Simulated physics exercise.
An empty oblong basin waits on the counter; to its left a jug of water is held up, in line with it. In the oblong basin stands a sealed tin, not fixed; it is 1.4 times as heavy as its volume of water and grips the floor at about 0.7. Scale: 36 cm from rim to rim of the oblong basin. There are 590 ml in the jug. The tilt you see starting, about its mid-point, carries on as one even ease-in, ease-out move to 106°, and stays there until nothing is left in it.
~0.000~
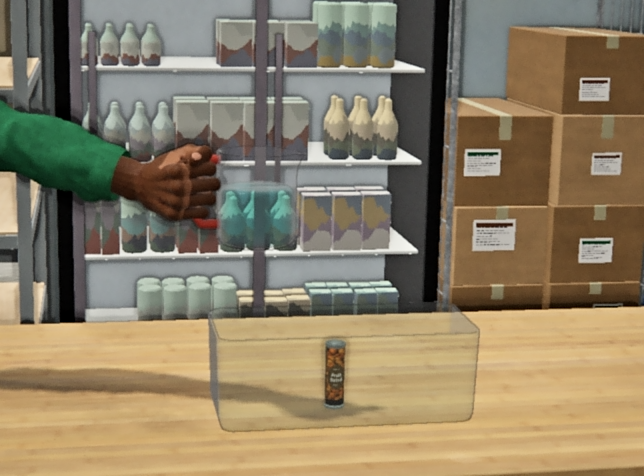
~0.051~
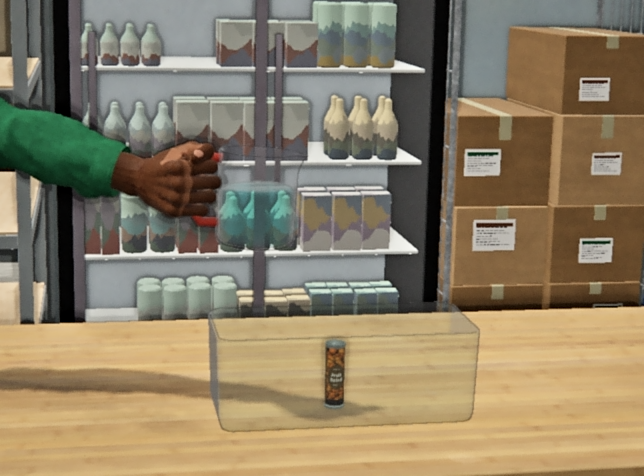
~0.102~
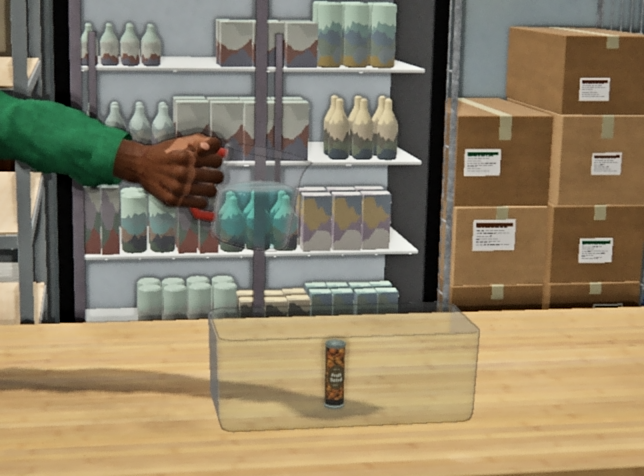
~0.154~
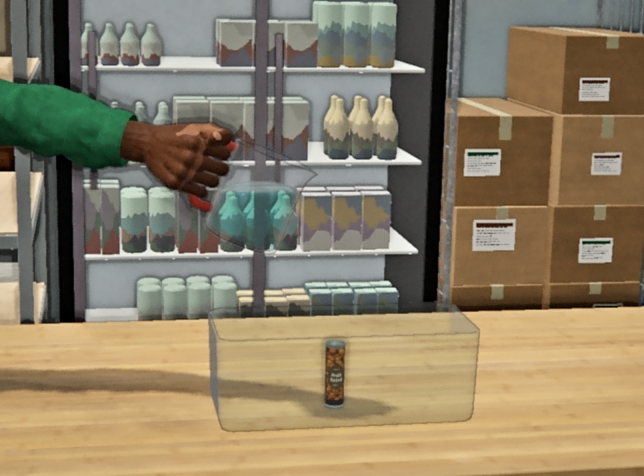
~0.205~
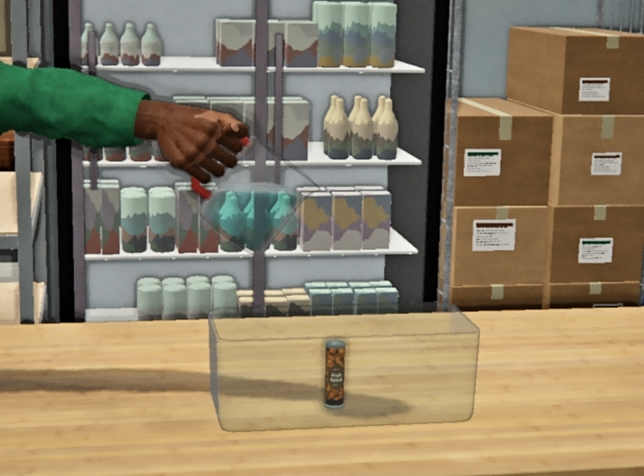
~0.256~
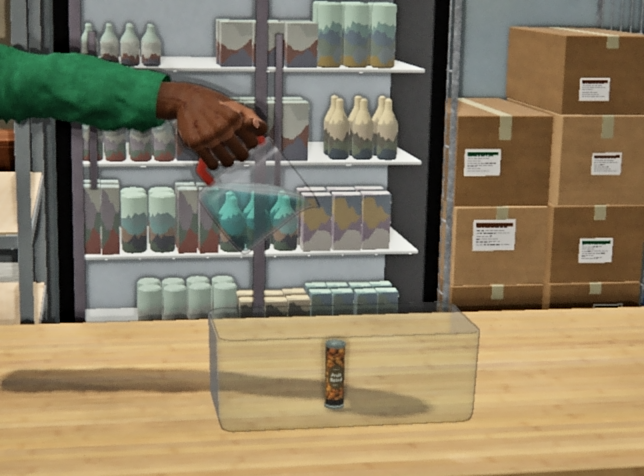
In a stockroom, a hand in a green sleeve steadily tilting a clear jug rightward above a see-through basin on a wooden counter.
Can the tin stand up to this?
The tin keeps standing.
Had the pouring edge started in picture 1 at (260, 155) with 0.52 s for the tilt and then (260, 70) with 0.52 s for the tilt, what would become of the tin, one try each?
First it falls; then it topples.
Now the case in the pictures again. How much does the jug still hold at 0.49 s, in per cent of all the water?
Some 58 per cent.
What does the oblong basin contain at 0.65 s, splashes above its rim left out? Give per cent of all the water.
About 60 per cent.
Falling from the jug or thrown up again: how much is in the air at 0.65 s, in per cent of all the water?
Near 22 in a hundred.
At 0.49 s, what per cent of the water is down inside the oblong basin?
Near 8 in a hundred.
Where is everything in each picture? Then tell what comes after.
In the first picture, tilt 0°; pouring edge (306, 153); surface from (219, 188) to (293, 187); the oblong basin's rim runs from (213, 326) to (466, 318); the tin's top is at (335, 346).
In the second picture, tilt 3°; pouring edge (308, 155); surface from (220, 188) to (294, 187).
In the third picture, tilt 10°; pouring edge (313, 161); surface from (220, 189) to (295, 187).
In the fourth picture, tilt 21°; pouring edge (318, 173); surface from (216, 193) to (298, 188).
In the fifth picture, tilt 36°; pouring edge (321, 189); surface from (208, 197) to (303, 191).
In the sixth picture, tilt 52°; pouring edge (320, 206); surface from (203, 189) to (307, 197).
By 0.49 s the tilt is 105° and 59 per cent is still to pour; the tin stands where it began.
By 0.65 s the tilt is 106° and 18 per cent is still to pour; the tin stands where it began.
By 0.83 s the tilt is 106° and 4 per cent is still to pour; the tin stands where it began.
By 1.02 s the tilt is 106° and 1 per cent is still to pour; the tin stands where it began.
At rest the tin stands where it began.
